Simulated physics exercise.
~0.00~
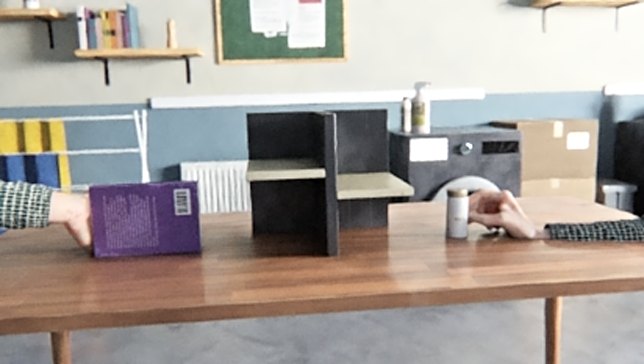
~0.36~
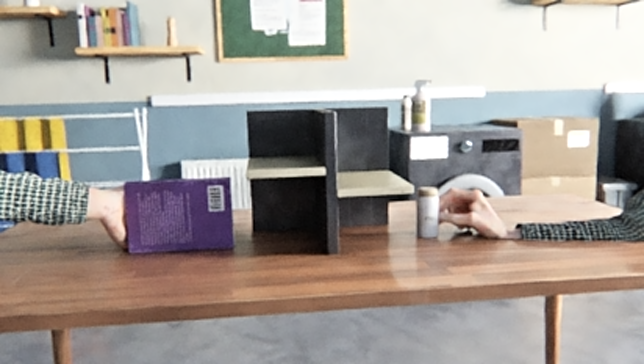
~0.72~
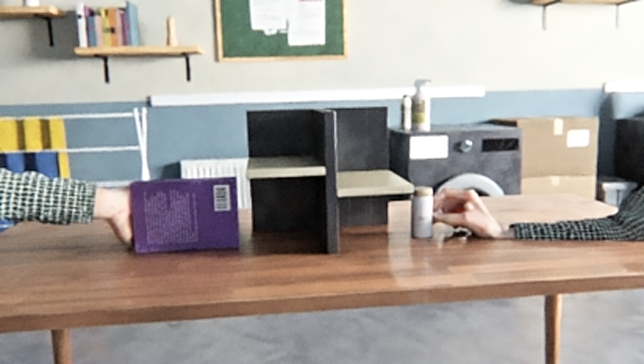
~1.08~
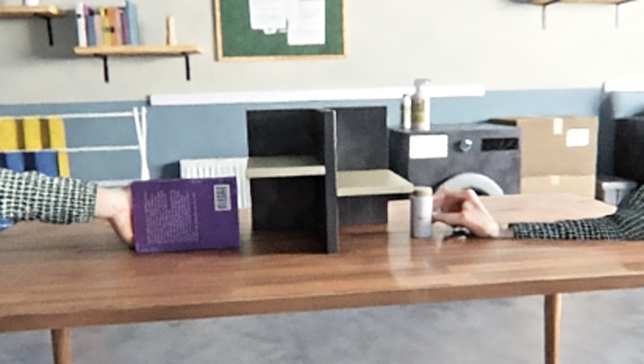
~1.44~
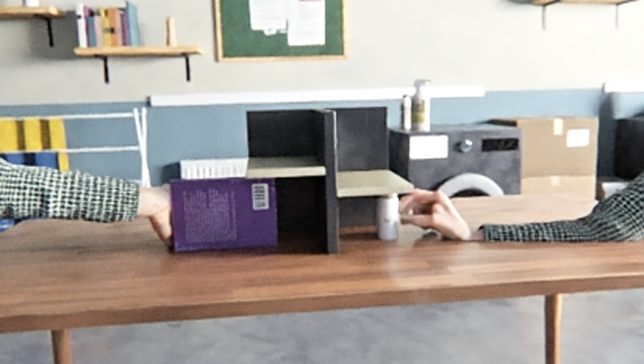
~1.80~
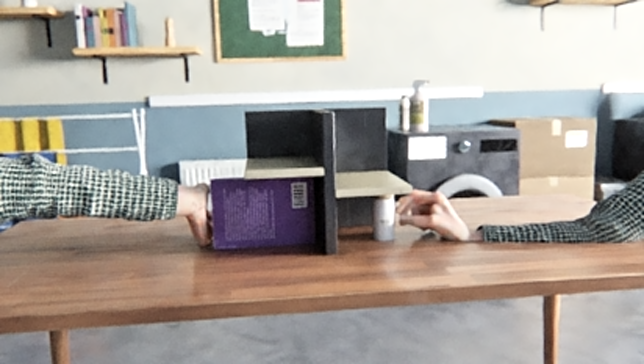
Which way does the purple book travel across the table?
The purple book moves to the right, pushed by a hand toward the shelf unit.
